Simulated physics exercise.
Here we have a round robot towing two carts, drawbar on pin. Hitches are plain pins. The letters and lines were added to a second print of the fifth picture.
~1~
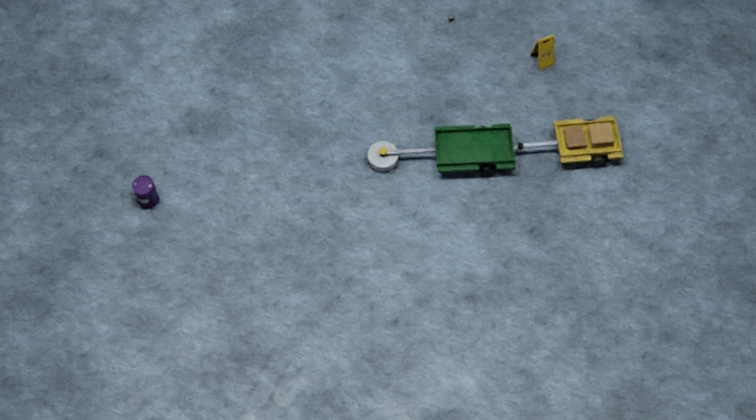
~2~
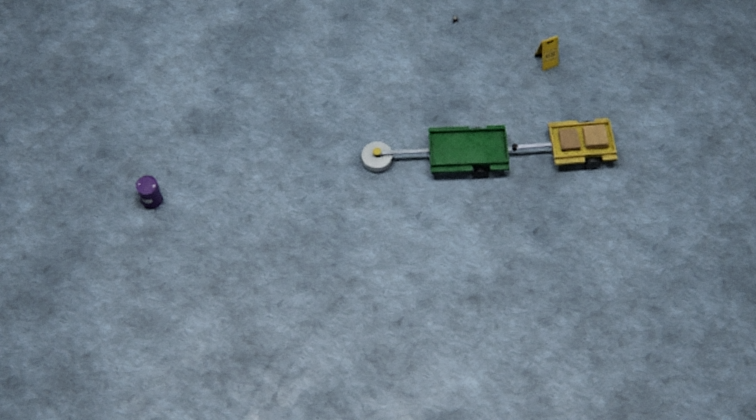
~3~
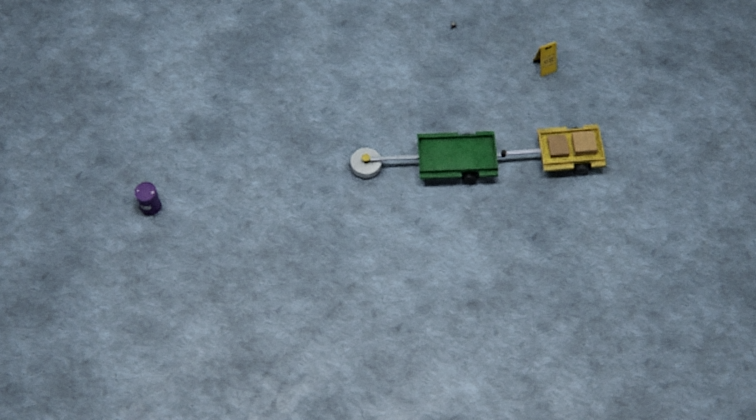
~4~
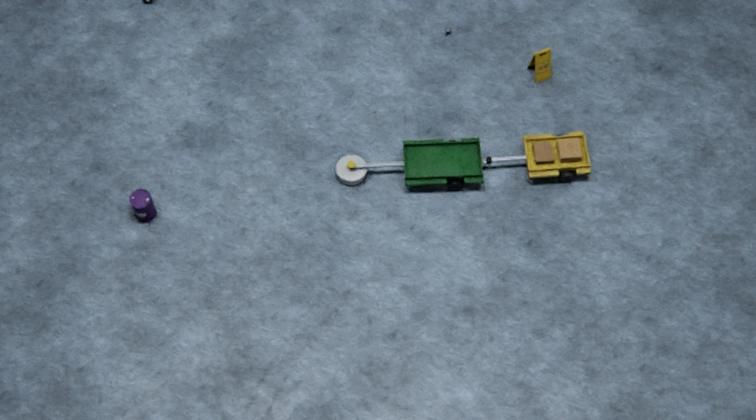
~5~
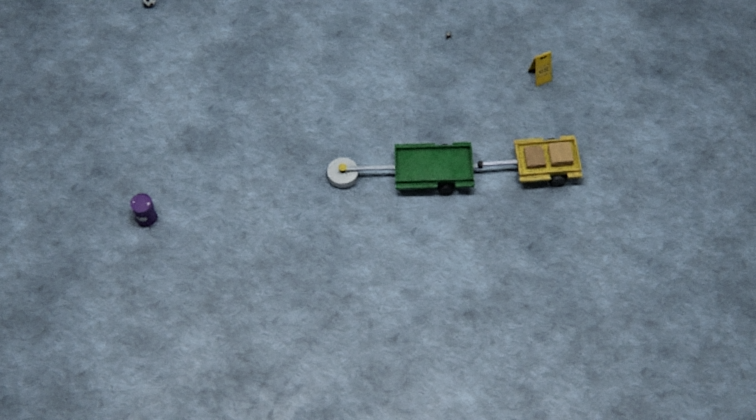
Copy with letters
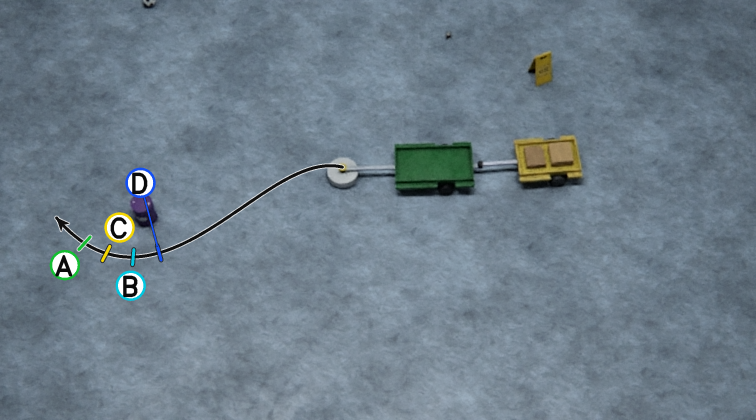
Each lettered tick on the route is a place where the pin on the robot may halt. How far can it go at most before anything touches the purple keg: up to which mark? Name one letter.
It can go as far as C.
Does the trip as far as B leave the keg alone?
Yes.
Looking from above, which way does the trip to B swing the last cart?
Anticlockwise.
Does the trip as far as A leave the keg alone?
No.
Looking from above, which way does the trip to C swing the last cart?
Anticlockwise.
On the marked copy, A at (85, 243); B at (133, 257); C at (106, 253); D at (159, 253); the route from (342, 167) via (200, 235) to (56, 218).
With C. Early on, robot (261, 200), last cart (462, 162).
Further on, robot (185, 248), last cart (379, 172).
At the end, robot (108, 258), last cart (310, 195); nothing has been touched.
As for the rest, A is too far, the keg has been hit; B is safe but short; D is safe but short.
